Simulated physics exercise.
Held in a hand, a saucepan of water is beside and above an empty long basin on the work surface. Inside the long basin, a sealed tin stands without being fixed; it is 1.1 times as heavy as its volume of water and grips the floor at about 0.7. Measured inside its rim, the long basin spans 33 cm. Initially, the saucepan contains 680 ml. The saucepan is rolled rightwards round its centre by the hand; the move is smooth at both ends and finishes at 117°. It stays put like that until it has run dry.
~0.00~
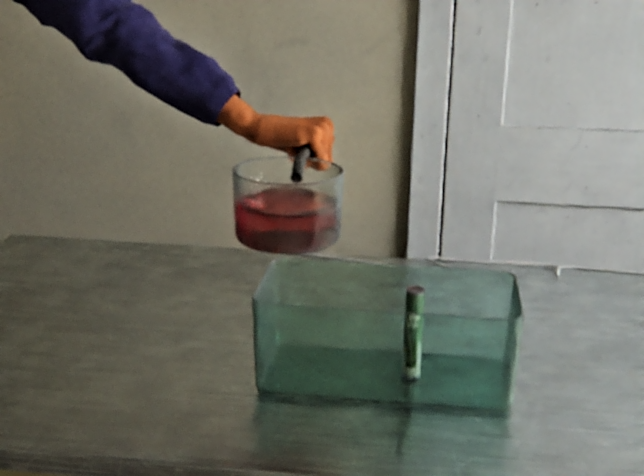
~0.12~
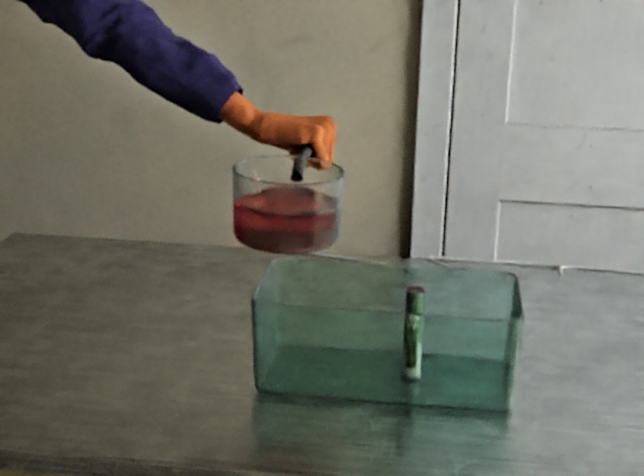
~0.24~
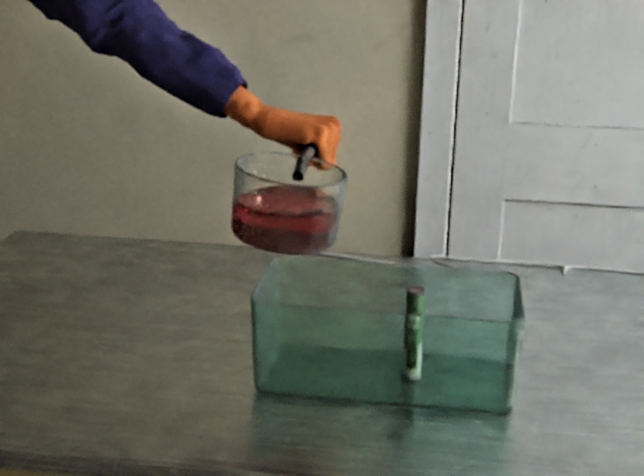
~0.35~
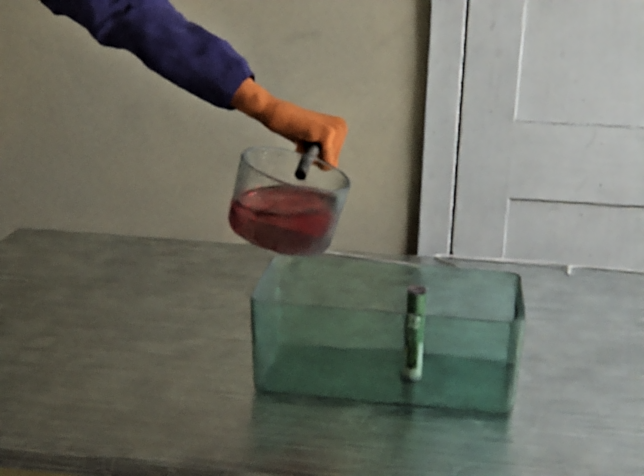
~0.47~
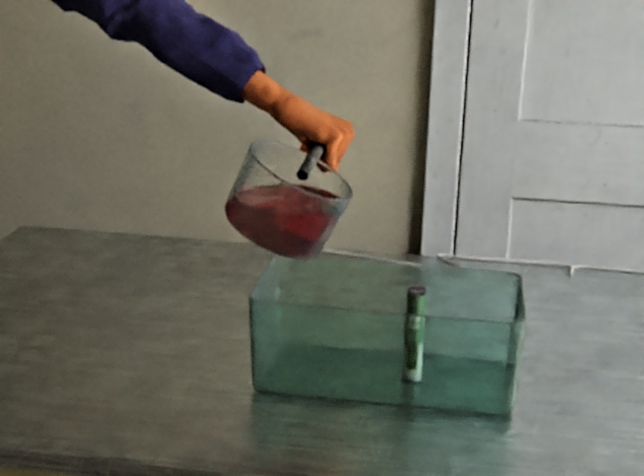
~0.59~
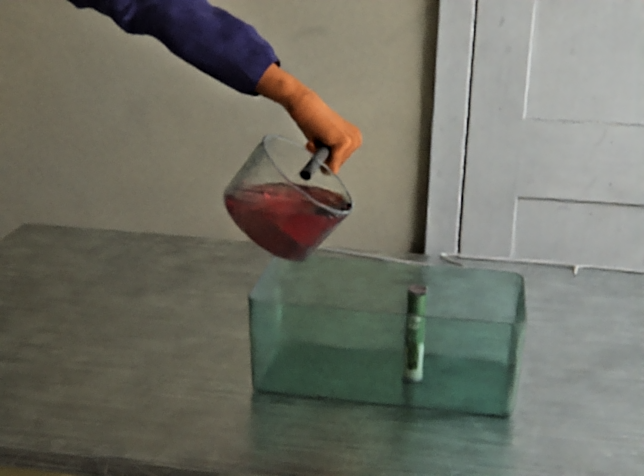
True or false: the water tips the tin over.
False.
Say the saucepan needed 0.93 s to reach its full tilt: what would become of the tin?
Well, the tin simply holds firm.
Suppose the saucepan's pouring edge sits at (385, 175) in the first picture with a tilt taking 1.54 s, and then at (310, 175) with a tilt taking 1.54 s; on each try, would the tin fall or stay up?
Trial 1 - tin tips; trial 2 - tin stays standing.
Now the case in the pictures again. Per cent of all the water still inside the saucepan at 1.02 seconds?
At that time about 42 in a hundred parts are still held.
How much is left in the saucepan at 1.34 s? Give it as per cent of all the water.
About 5 percent.
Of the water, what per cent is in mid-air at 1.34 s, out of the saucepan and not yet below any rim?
Near 3 per cent, I'd say.
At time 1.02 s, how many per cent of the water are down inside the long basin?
40 %, more or less.
After 1.02 s the tilt is 88° and 42 per cent is still to pour; the tin stands where it began.
After 1.34 s the tilt is 112° and 5 per cent is still to pour; the tin stands where it began.
After 1.68 s the tilt is 117° and 0 per cent is still to pour; the tin stands where it began.
After 2.04 s the tilt is 117° and 0 per cent is still to pour; the tin stands where it began.
In the end the tin stands where it began.
